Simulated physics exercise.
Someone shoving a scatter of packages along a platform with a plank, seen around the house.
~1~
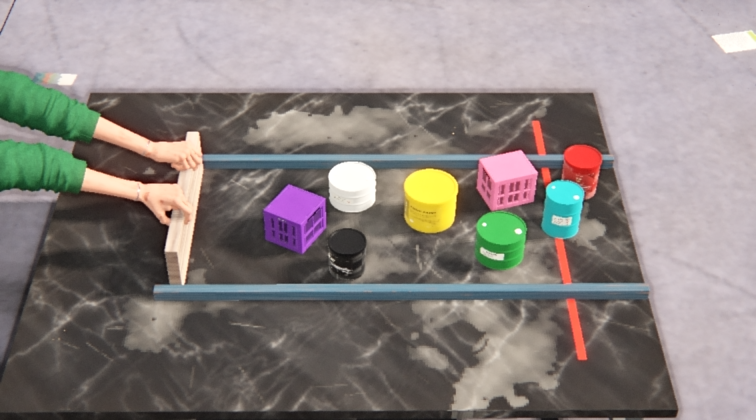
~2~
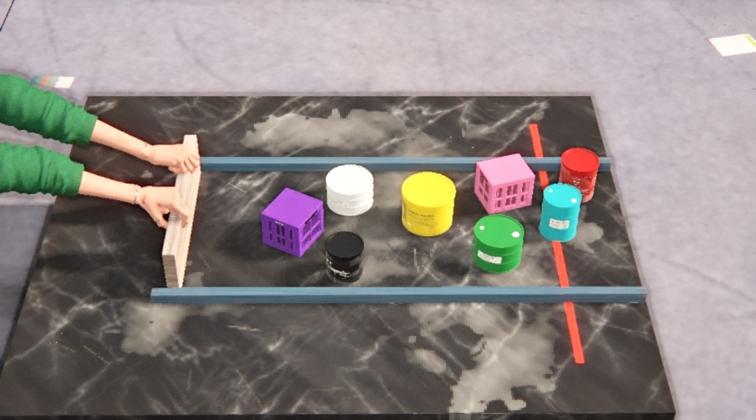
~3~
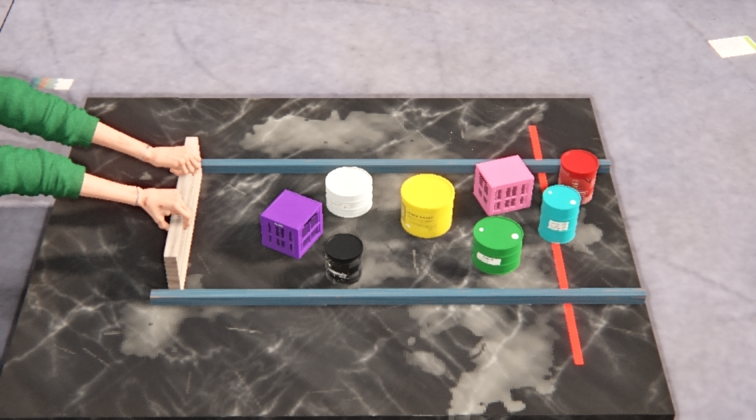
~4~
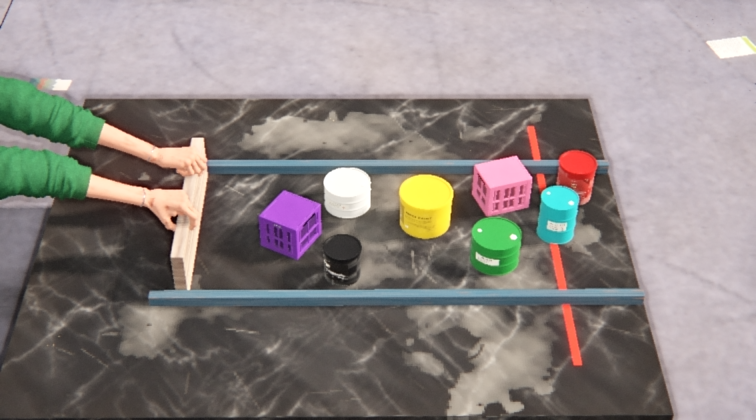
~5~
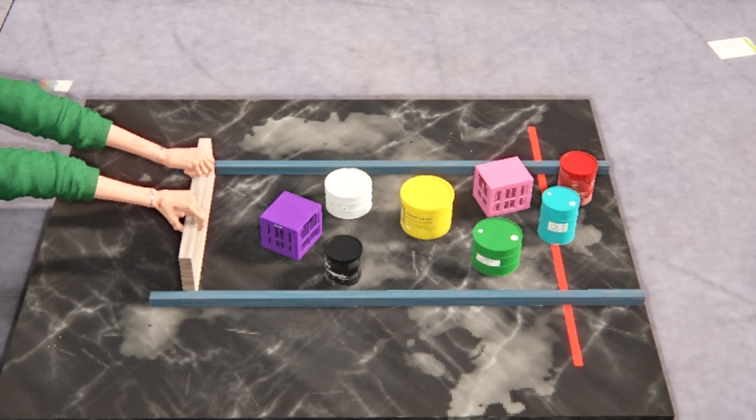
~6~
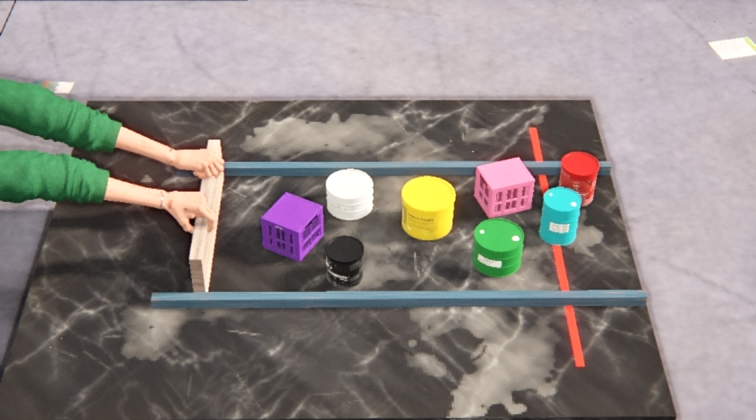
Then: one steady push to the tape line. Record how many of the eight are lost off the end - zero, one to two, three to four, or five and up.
The push is going to send one or two over the edge.
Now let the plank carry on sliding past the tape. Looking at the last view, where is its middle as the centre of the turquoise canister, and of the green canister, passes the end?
First it's close to (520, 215), next close to (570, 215).
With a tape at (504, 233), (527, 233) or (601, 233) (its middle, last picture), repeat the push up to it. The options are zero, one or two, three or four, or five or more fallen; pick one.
Result per tape, in order - none / 1 or 2 / more than four.
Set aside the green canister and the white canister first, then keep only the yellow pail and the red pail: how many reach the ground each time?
That gives 1 for the first pair taken away and 0 for the second.
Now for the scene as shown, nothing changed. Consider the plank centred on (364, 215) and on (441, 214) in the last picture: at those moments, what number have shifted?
By then 4, and later 6.
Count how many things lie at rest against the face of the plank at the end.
That makes 3.
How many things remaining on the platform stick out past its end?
The total here is 3.
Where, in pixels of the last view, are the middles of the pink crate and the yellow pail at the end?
The pink crate ends at (608, 176) and the yellow pail at (622, 209).
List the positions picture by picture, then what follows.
In the first frame, red pail (581, 173); turquoise canister (562, 210); pink crate (507, 181); plank (185, 208); tape (557, 226).
In the second frame, turquoise canister (560, 213); plank (183, 211).
In the third frame, pink crate (503, 186); black pail (344, 260).
In the fourth frame, red pail (576, 179); green canister (495, 246).
In the fifth frame, turquoise canister (559, 216); purple crate (291, 225).
In the sixth frame, red pail (578, 180); turquoise canister (560, 216); pink crate (504, 188); plank (207, 215); tape (554, 233).
A little later, none off yet; red pail at rest near (578, 180); turquoise canister at rest near (560, 216); pink crate at rest near (504, 188).
Next, none off yet; red pail at rest near (578, 180); turquoise canister at rest near (560, 216); pink crate shifted a little near (527, 182).
When it is over, the number that fall off is one or two; down, turquoise canister and red pail.
